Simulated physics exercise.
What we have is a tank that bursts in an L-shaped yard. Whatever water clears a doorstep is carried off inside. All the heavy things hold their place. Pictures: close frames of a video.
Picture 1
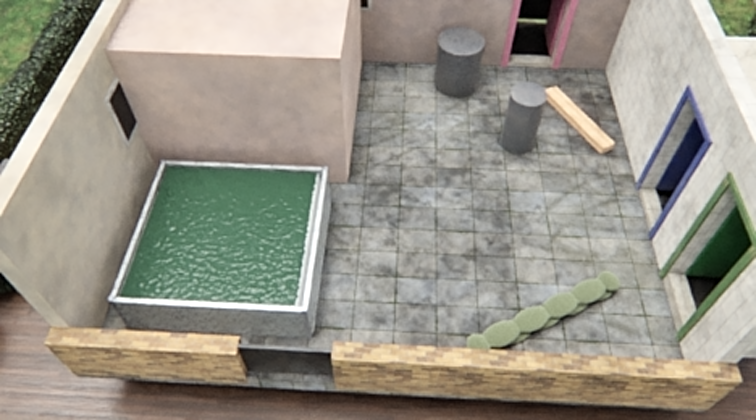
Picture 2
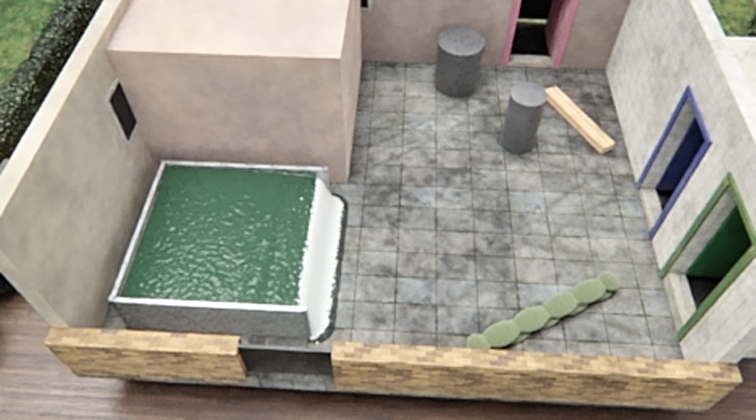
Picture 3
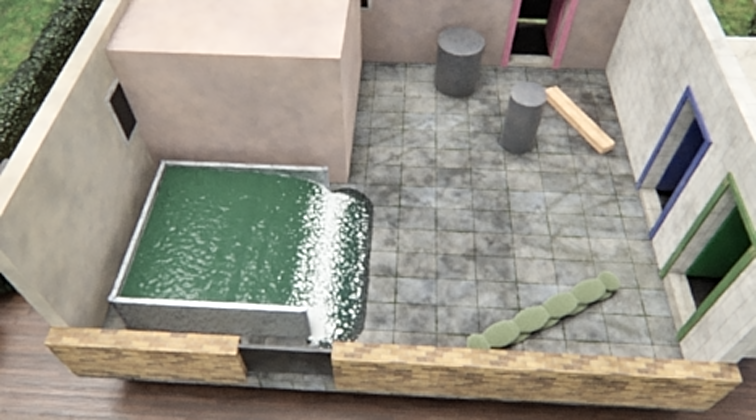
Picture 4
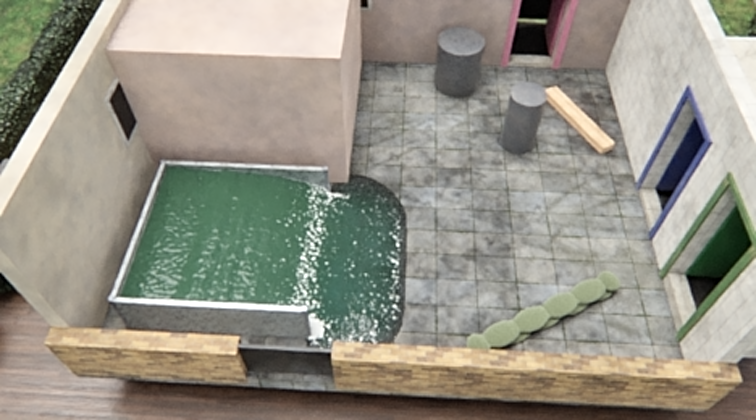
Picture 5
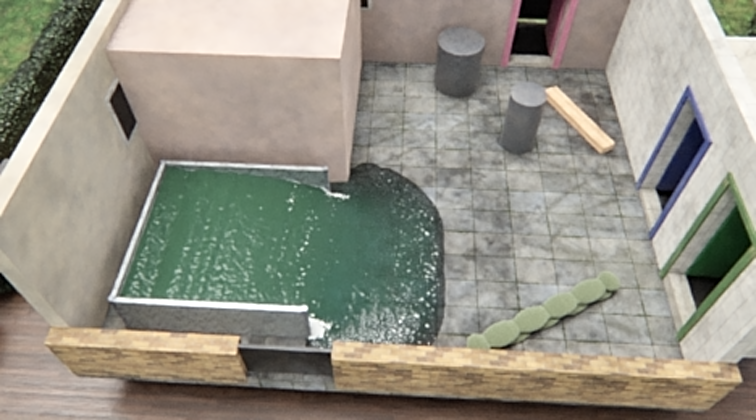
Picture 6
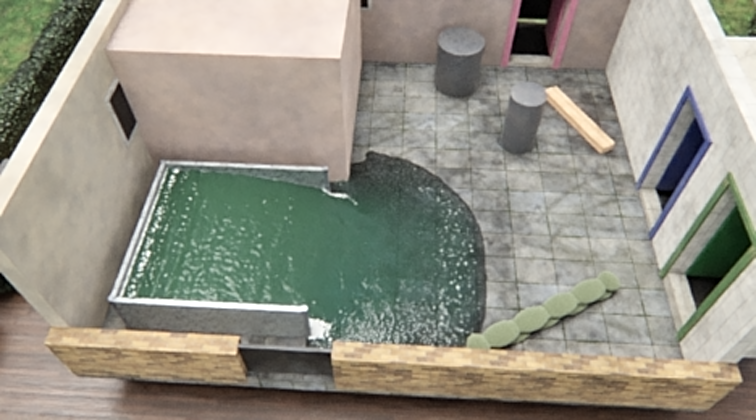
Green water bursts from the tank's right side and spreads rightward across the grey tiled yard.
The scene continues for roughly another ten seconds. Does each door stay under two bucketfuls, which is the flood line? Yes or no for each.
Green door - yes, stays under; blue door - no, it floods; pink door - no, it floods.
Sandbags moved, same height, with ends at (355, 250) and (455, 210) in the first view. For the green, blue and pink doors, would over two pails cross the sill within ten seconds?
Looks like green crosses it, blue crosses it, and pink crosses it too.
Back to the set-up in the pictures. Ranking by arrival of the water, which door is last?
It has to be the pink one.
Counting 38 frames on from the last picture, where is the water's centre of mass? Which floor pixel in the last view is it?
The balance point is around (484, 200).
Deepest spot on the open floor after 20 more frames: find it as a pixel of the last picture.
I would point to (636, 188).
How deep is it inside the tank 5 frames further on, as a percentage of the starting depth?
I'd say some 58 %.
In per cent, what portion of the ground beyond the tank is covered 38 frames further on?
My estimate is roughly 85 percent.
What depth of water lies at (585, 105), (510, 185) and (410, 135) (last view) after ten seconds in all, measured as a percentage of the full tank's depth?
Respectively 16, 14 and 14 per cent.
A moment on, water covers 50 % of the floor; the green door not reached, the blue door not reached, the pink door not reached.
Next, water covers 65 % of the floor; the green door wet at the sill, nothing in, the blue door over two buckets in, the pink door not reached.
Then, water covers 80 % of the floor; the green door wet at the sill, nothing in, the blue door far over two buckets in, the pink door wet at the sill, nothing in.
Later, water covers 85 % of the floor; the green door wet at the sill, nothing in, the blue door far over two buckets in, the pink door over two buckets in.
In the end, water covers 95 % of the floor; the green door wet at the sill, nothing in, the blue door far over two buckets in, the pink door far over two buckets in.
